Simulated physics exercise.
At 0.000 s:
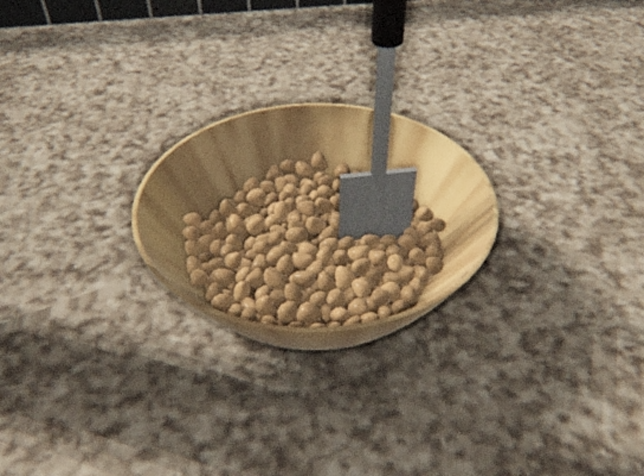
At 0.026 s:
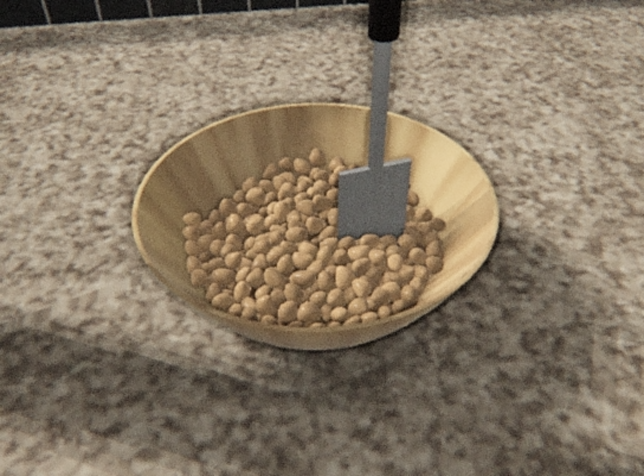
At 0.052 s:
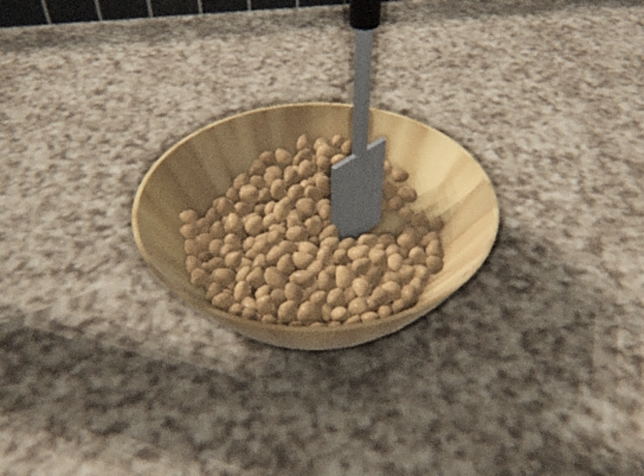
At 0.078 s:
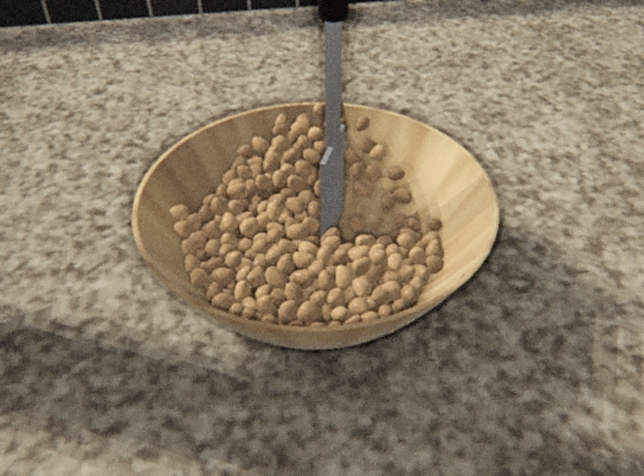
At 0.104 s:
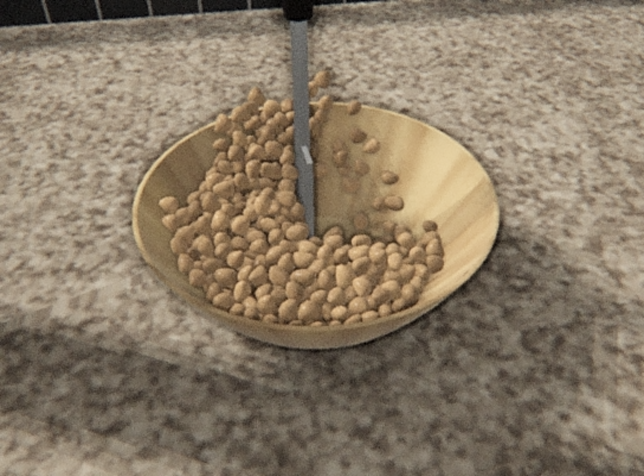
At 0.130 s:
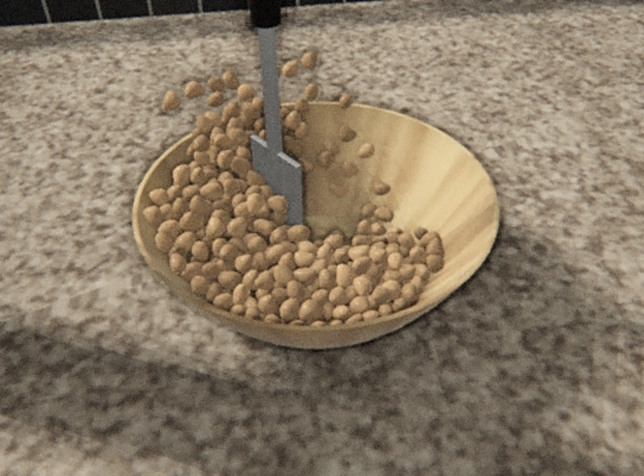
The clip opens on a wooden bowl of brown dried beans on a speckled surface, a flat metal blade with a dark handle standing in it. The blade swings leftward through the beans, turning edge-on as they mound up at the back left, and finally several beans fly above the rim.
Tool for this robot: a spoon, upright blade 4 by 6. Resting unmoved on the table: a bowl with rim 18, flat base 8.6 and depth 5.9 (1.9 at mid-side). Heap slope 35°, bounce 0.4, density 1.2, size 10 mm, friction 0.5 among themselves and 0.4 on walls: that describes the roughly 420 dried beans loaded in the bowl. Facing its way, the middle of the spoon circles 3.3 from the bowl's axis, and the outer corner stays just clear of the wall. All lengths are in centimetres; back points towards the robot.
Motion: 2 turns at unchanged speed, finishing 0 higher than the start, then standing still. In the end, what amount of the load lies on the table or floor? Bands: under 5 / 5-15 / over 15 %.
Over 15 %.
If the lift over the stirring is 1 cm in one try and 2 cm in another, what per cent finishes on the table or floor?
Near 30 in a hundred, then near 25 in a hundred.
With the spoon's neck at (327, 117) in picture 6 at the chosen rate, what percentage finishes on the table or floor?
About 15 per cent.
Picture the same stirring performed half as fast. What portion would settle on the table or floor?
Then roughly 10 %.
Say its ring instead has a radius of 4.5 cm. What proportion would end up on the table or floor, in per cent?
That would come to roughly 45 percent.
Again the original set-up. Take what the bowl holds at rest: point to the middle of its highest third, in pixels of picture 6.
I'd say close to (369, 191).
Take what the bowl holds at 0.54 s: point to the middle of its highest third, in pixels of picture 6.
In the last picture it sits around (217, 265).
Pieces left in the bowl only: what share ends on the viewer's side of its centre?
About 40 per cent.
After 0.34 s, 353° round, highest piece 9 above the table; 329 in the bowl, 52 on the table or floor, 35 in flight or on the tool.
After 0.54 s, 223° round, highest piece 7 above the table; 294 in the bowl, 108 on the table or floor, 14 in flight or on the tool.
After 0.85 s, 0° round, highest piece 5 above the table; 269 in the bowl, 146 on the table or floor, 1 in flight or on the tool.
After 1.55 s, 0° round, highest piece 5 above the table; 269 in the bowl, 147 on the table or floor.
In the end, 269 in the bowl, 147 on the table or floor. That is 35 % on the table or floor.
